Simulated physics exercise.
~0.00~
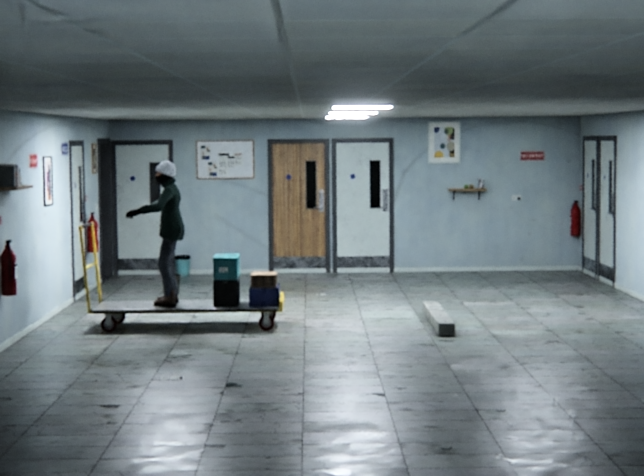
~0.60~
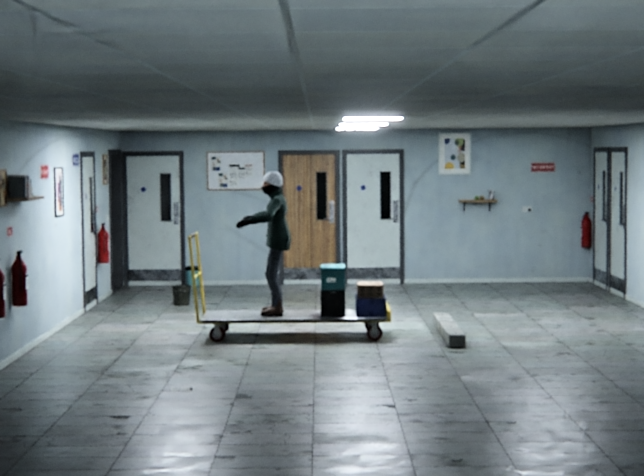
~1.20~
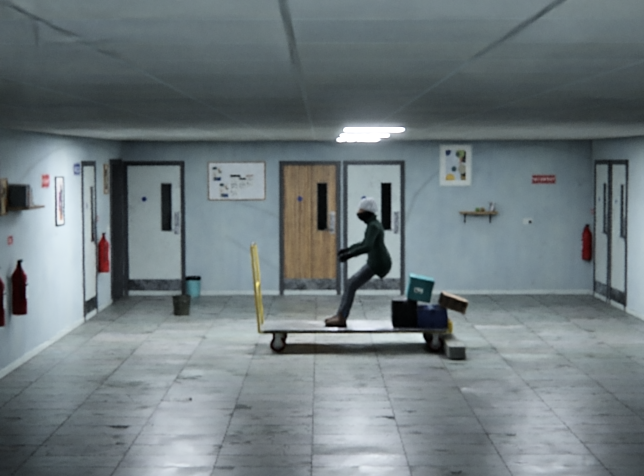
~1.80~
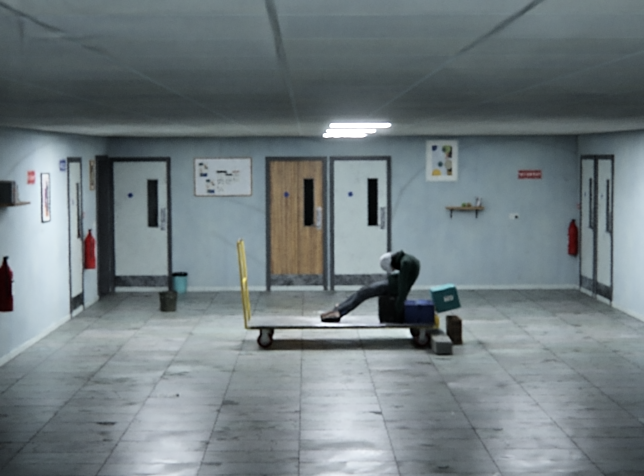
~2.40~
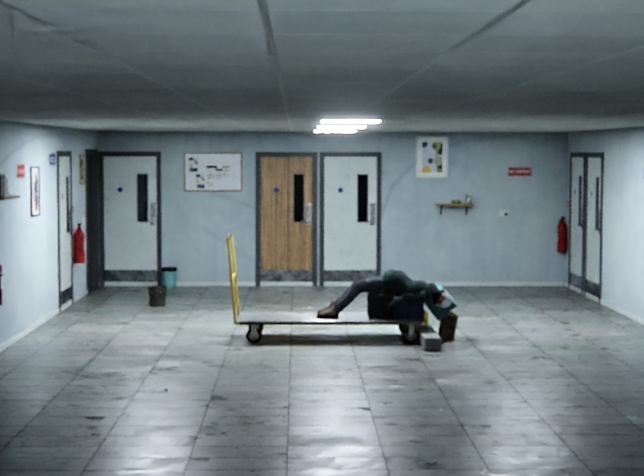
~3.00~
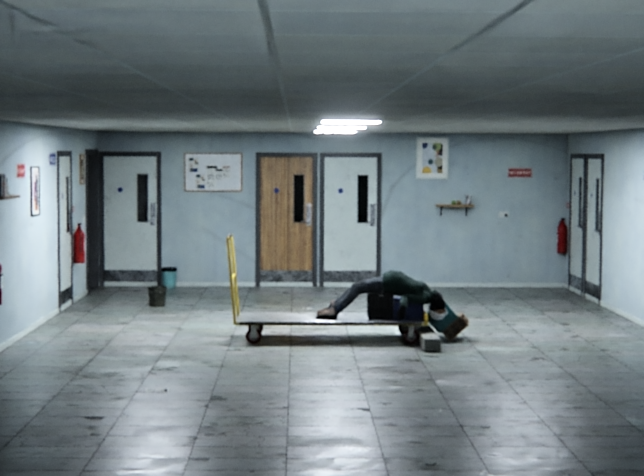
A trolley rolls right into a kerb, throwing its rider over the boxes as two fall off.
